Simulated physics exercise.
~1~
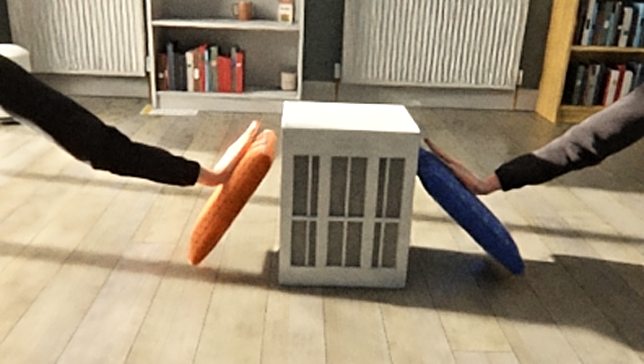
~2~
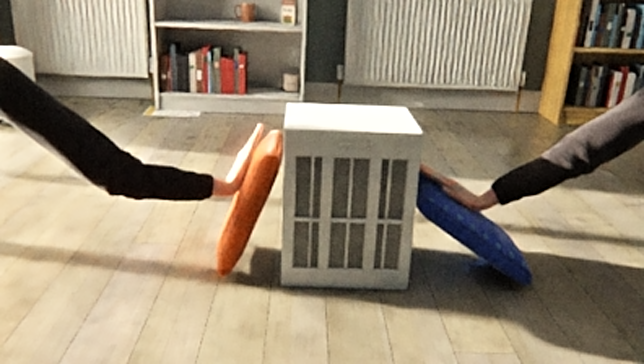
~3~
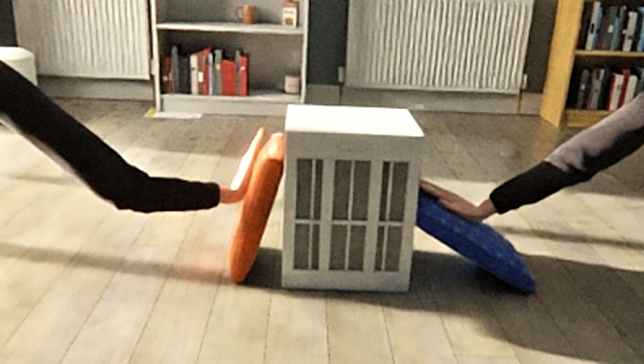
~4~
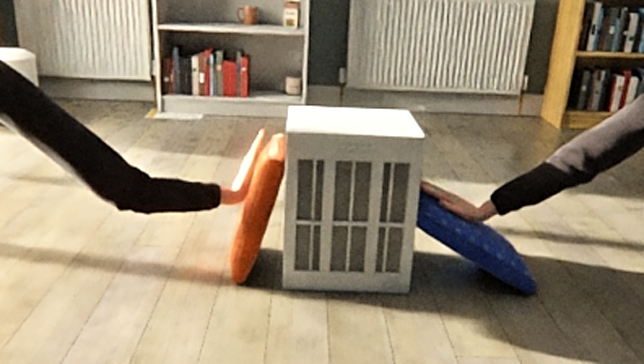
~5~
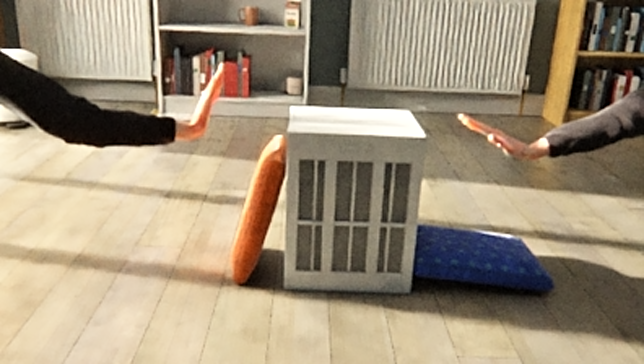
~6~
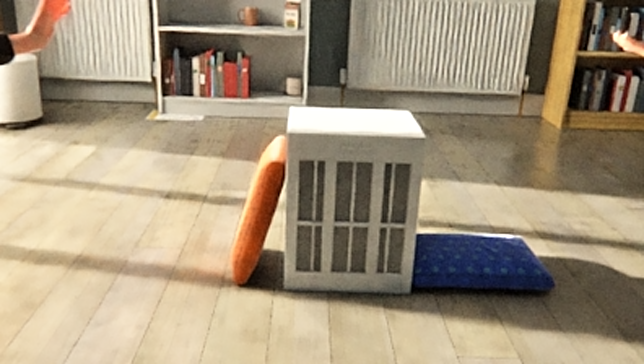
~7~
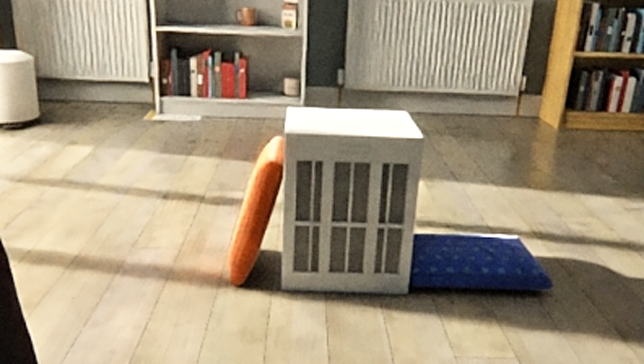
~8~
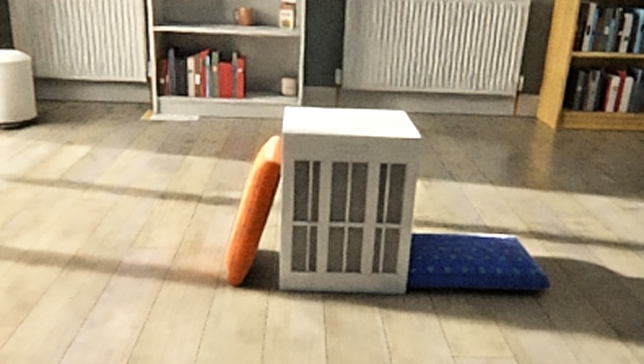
Orange pillow staying propped against a white crate as hands let go, while the blue pillow on the right slumps flat.
